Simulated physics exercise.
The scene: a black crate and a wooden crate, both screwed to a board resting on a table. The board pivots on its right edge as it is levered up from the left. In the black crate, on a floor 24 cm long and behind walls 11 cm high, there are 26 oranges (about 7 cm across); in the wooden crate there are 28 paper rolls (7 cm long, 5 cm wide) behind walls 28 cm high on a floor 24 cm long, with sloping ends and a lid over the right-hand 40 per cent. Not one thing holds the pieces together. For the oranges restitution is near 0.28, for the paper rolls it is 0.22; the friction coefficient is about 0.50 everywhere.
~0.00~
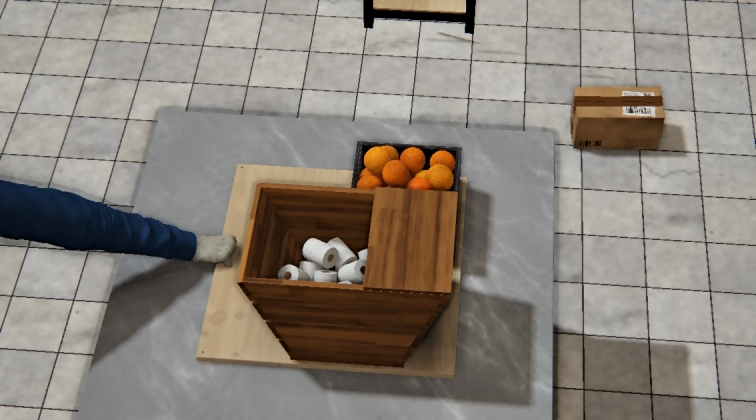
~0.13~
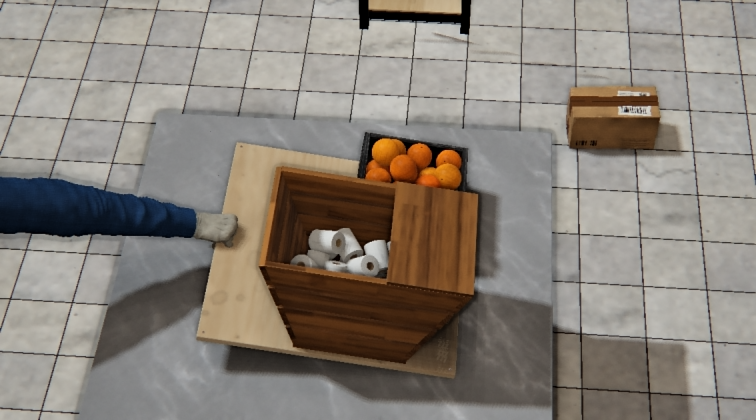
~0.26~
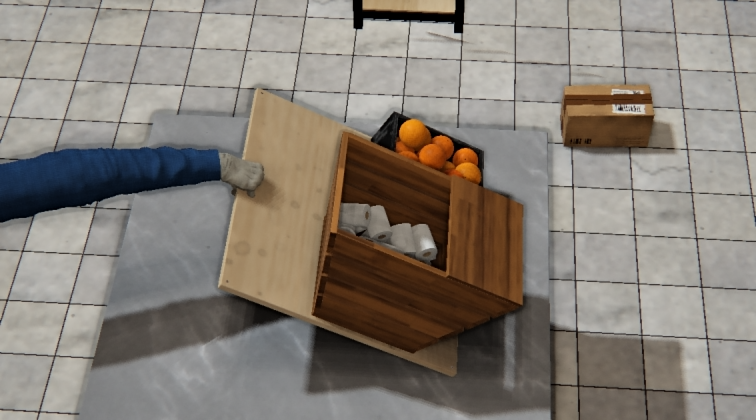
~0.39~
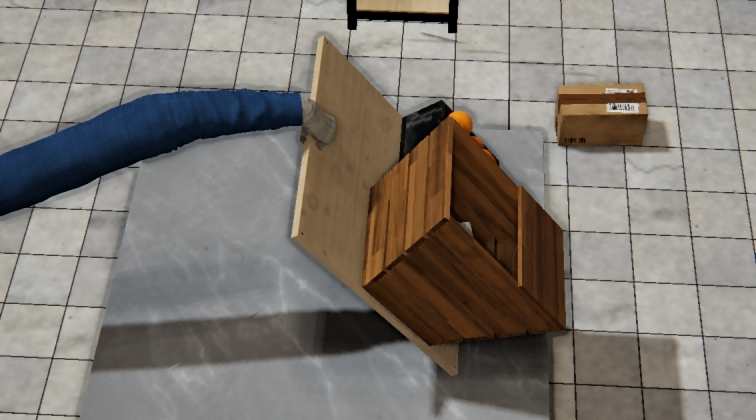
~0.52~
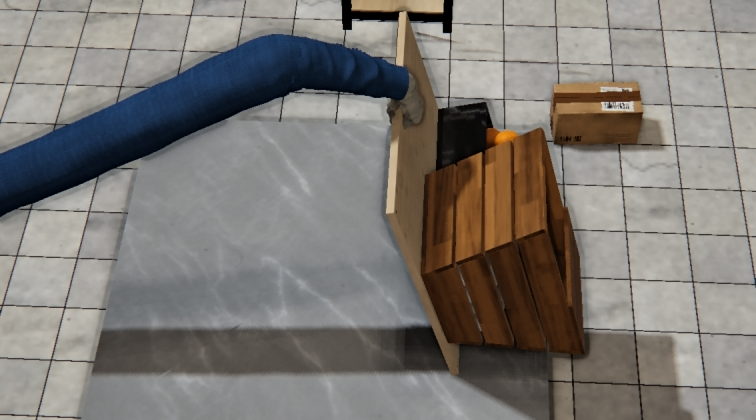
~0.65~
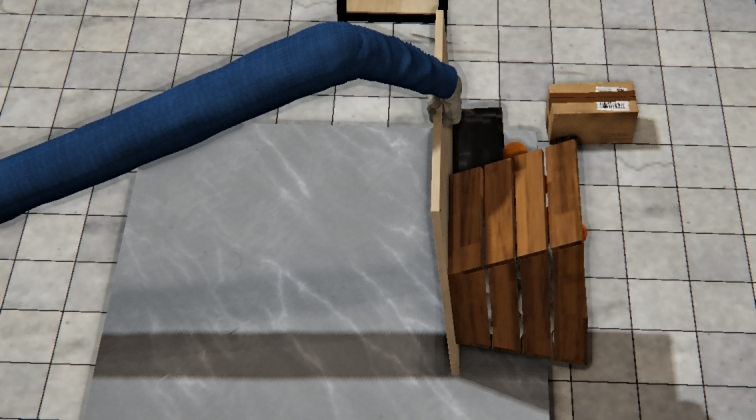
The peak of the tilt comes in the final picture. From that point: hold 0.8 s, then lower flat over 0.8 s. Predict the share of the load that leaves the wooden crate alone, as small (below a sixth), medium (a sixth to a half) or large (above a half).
Small.
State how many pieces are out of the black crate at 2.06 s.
Out so far from the black crate: Around 18.
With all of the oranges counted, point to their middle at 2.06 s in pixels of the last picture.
They're centred near (573, 386).
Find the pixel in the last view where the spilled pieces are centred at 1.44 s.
About (625, 385).
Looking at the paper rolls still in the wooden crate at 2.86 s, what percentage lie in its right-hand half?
Close to 60 in every hundred.
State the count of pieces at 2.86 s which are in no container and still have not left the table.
About 2.
After 1.00 s, tilt 84°; 17 of 26 out of the black crate and 0 of 28 out of the wooden crate.
After 1.44 s, tilt 84°; 17 of 26 out of the black crate and 0 of 28 out of the wooden crate.
After 2.06 s, tilt 12°; 18 of 26 out of the black crate and 0 of 28 out of the wooden crate.
Final count (at 2.86 s), 18 of 26 out of the black crate and 0 of 28 out of the wooden crate. Asked share, 0 of 28, 0 per cent.
